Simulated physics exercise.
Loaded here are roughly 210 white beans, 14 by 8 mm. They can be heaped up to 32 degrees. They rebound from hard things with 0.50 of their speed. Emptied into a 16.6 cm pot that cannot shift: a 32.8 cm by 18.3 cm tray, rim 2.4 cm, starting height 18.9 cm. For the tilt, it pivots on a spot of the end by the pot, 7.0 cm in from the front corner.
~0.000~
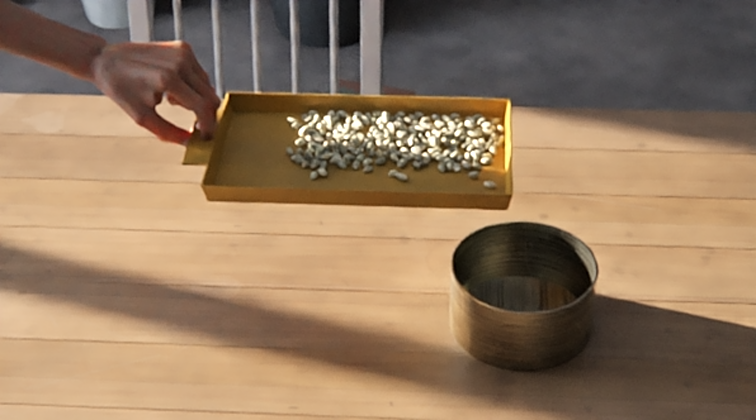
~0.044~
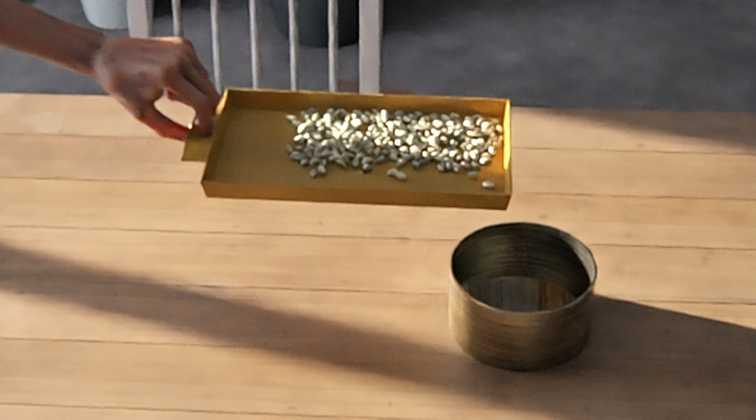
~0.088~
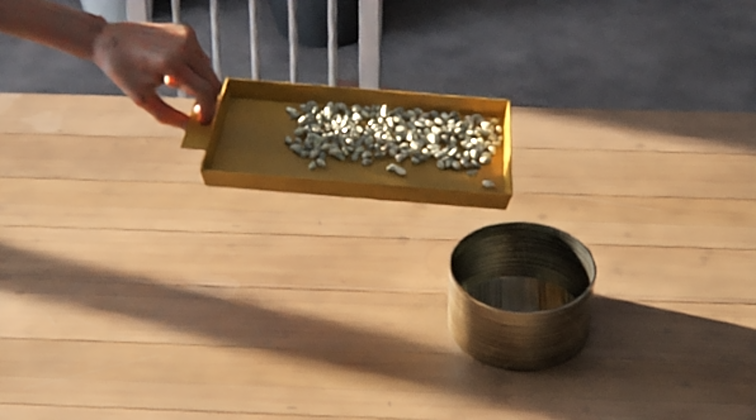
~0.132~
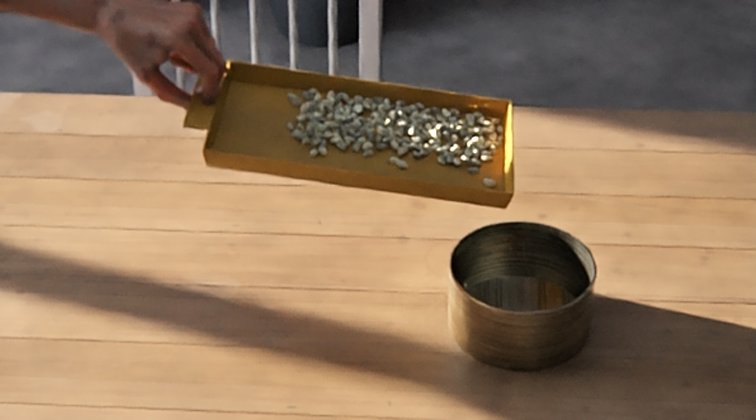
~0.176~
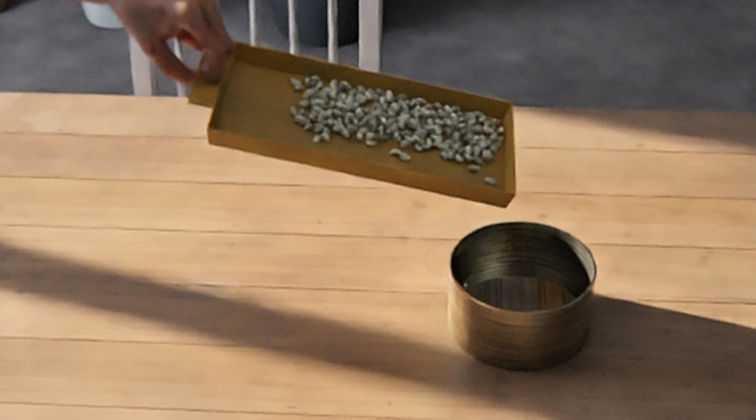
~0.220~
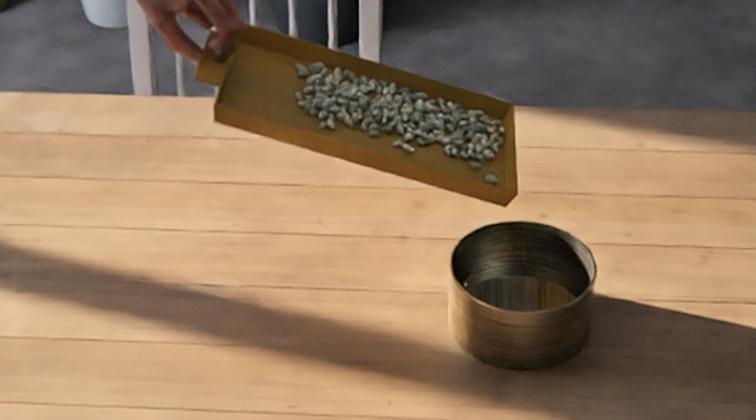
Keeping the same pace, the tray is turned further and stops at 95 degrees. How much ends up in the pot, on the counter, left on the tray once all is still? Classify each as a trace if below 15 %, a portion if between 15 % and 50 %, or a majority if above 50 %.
Pot: A portion. Counter: A majority. Left on the tray: A trace.
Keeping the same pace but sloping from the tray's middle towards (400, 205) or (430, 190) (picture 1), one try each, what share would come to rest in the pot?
75 and 95 %.
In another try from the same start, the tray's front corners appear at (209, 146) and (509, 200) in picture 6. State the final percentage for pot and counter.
In the pot: 95 per cent; on the counter: 5 per cent.
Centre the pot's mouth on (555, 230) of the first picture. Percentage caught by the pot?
I'd put it at around 80 per cent.
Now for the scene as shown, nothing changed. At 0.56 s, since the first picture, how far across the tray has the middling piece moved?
I'd say close to 6 centimetres.
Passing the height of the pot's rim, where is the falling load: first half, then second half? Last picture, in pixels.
Earlier half at about (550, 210), later half at about (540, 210) in pixels.
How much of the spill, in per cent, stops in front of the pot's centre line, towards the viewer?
Near 10 in a hundred.
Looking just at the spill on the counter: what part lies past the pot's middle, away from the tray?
That works out to about 80 percent.
After 0.56 s, tilt 55 degrees; the tray holds 100 %, the pot 0 %.
After 0.79 s, tilt 80 degrees; the tray holds 65 %, the pot 0 %.
Then, at 1.13 s, tilt 95 degrees; the tray holds 15 %, the pot 20 %.
By 2.5 s all is still; pot 30 %, counter 70 %, tray 0 %.
